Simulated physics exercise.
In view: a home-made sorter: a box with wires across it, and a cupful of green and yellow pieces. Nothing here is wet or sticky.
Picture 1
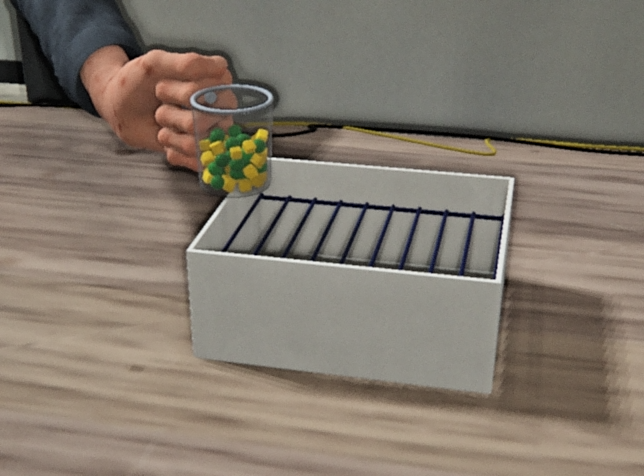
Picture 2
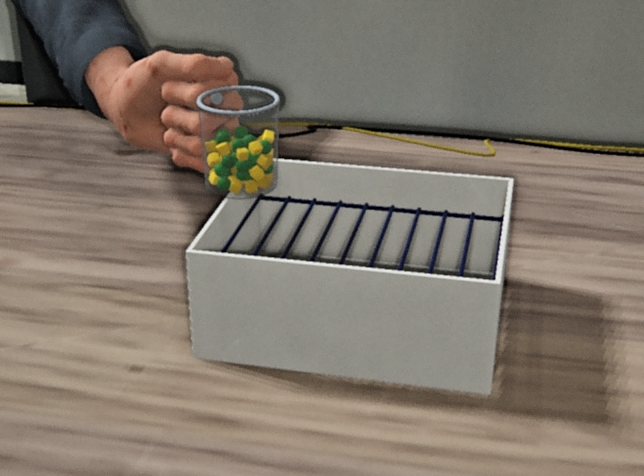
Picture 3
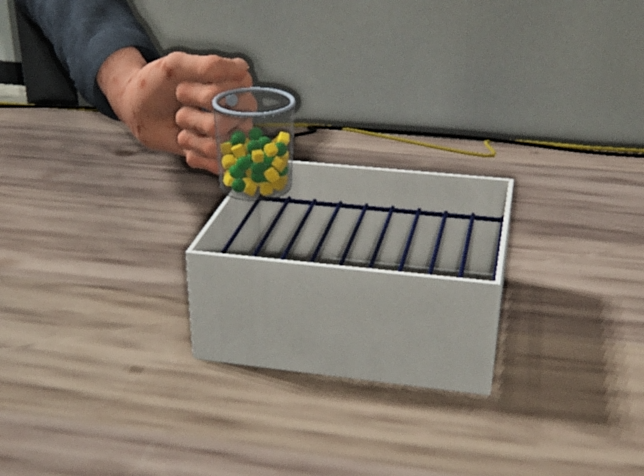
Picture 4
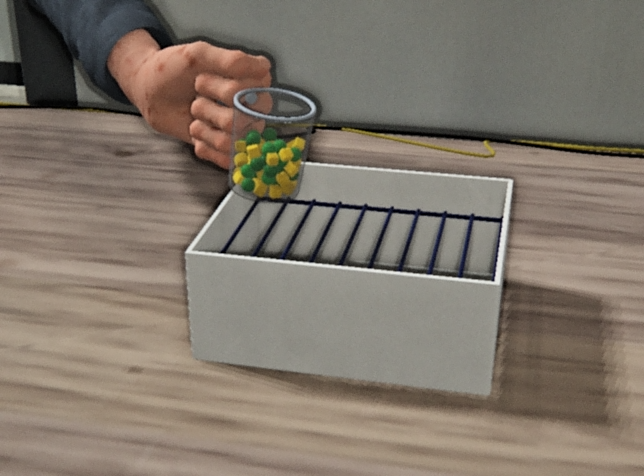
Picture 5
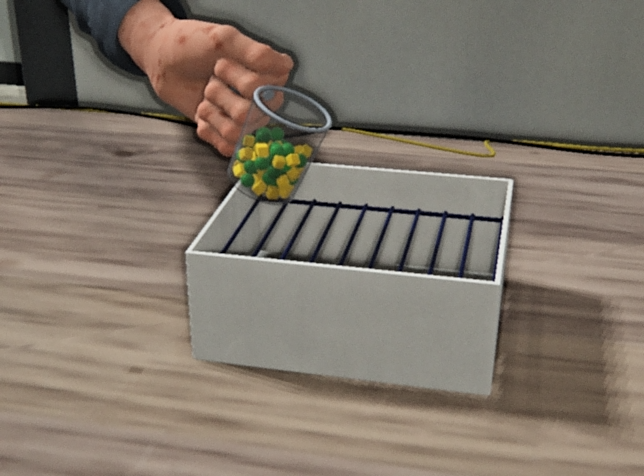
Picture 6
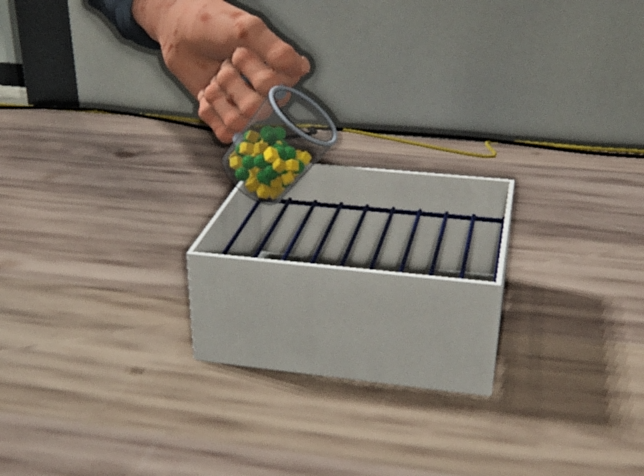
A hand at the upper left moves a clear cup of green and yellow pieces rightward above a wood-grained tabletop, seen from slightly above by a still camera. The pale open box sits at centre with dark wires across its inside, before a grey backdrop and a yellow cord. The cup shifts right over the box's left corner, then the hand tilts it rightward, the pieces still inside.
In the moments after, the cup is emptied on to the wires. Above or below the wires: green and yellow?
Green: They pass the rack. Yellow: They pass the rack.
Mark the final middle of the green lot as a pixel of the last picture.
Around (412, 306).
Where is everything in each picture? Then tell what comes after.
The first frame shows cup at (234, 142), upright; rack at (435, 258), 10 wires across; green round beads at (234, 144), narrower than the gaps; yellow dice-shaped beads at (236, 156), narrower than the gaps.
The second frame shows cup at (240, 143), upright; yellow ones at (242, 157).
The third frame shows cup at (255, 145), upright; green ones at (255, 147).
The fourth frame shows cup at (270, 146), tipped 9°; yellow ones at (263, 171).
The fifth frame shows cup at (277, 147), tipped 23°; green ones at (276, 148).
The sixth frame shows cup at (278, 148), tipped 37°; rack at (435, 260); green ones at (277, 149); yellow ones at (270, 158).
Then, 0.23 s after the last picture, green ones, all in the cup; yellow ones, all in the cup.
Then, 0.52 s after the last picture, green ones, all in the cup; yellow ones, all in the cup.
Then, 0.83 s after the last picture, green ones, about two thirds in the cup, about a quarter on or over the wires, a small part under the rack; yellow ones, about two thirds in the cup, about a third on or over the wires, a stray few under the rack.
At rest, green ones, all under the rack; yellow ones, all under the rack.
